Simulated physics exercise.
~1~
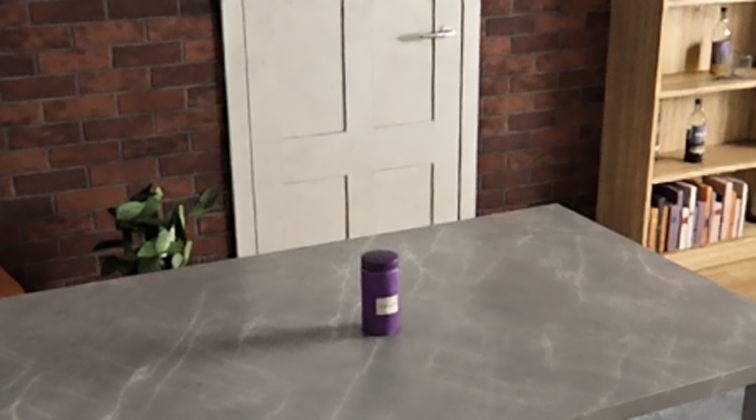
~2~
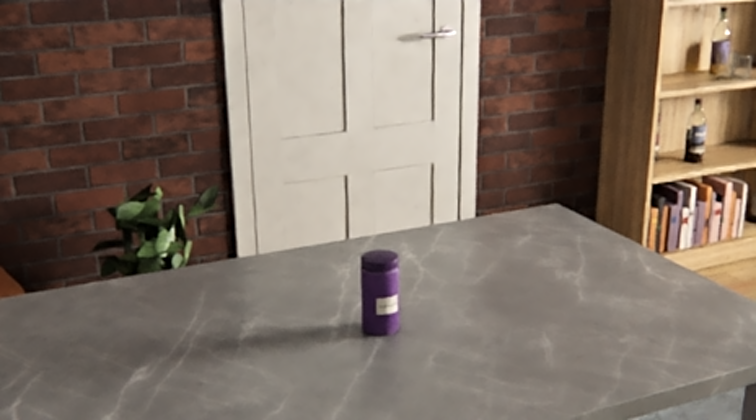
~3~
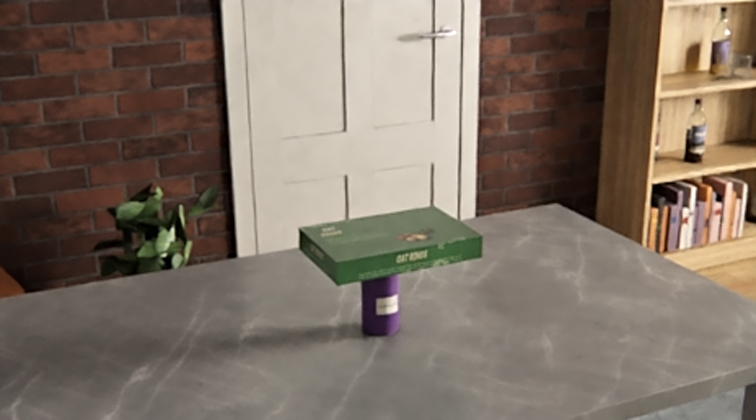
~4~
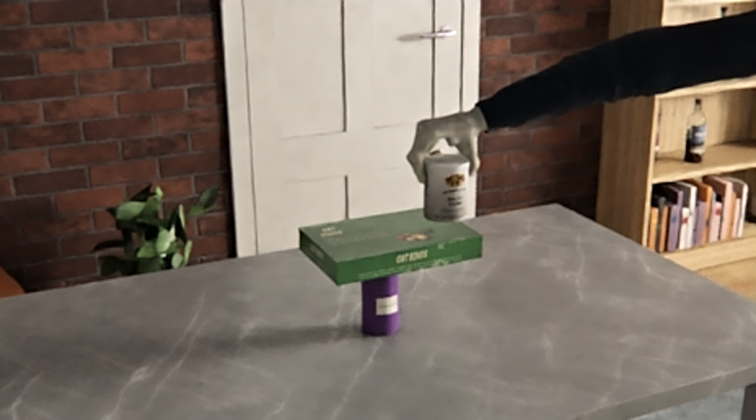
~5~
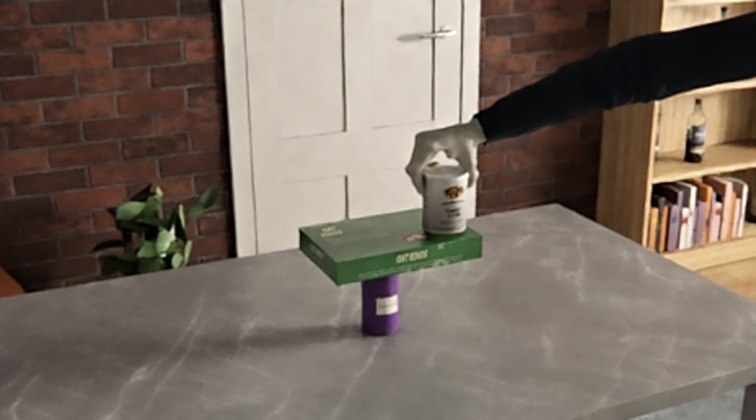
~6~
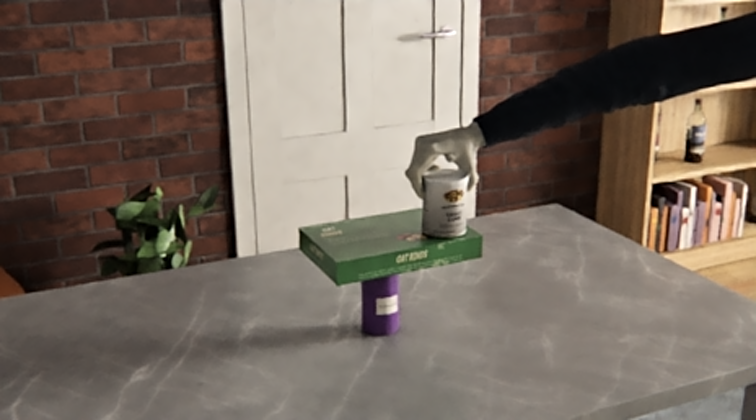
On a grey marble table, a green box appears atop a purple jar, then a gloved hand lowers a white tin onto its right side.
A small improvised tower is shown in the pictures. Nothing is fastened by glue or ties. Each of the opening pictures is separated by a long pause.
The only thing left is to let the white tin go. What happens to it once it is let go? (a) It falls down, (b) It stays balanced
It falls down.
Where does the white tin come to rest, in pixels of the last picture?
Close to pixel (534, 302).
Then, 0.30 s after the last picture, white tin now fallen; green packet tipped 39° from how it was.
Then, 0.40 s after the last picture, green packet tipped 68° from how it was.
Then, 0.60 s after the last picture, green packet on its side.
Then, 1.00 s after the last picture, green packet now fallen.
At rest, fallen, white tin and green packet; purple jar in place. Seen from the same camera at the end, white tin near (534, 302). The stack gives way.
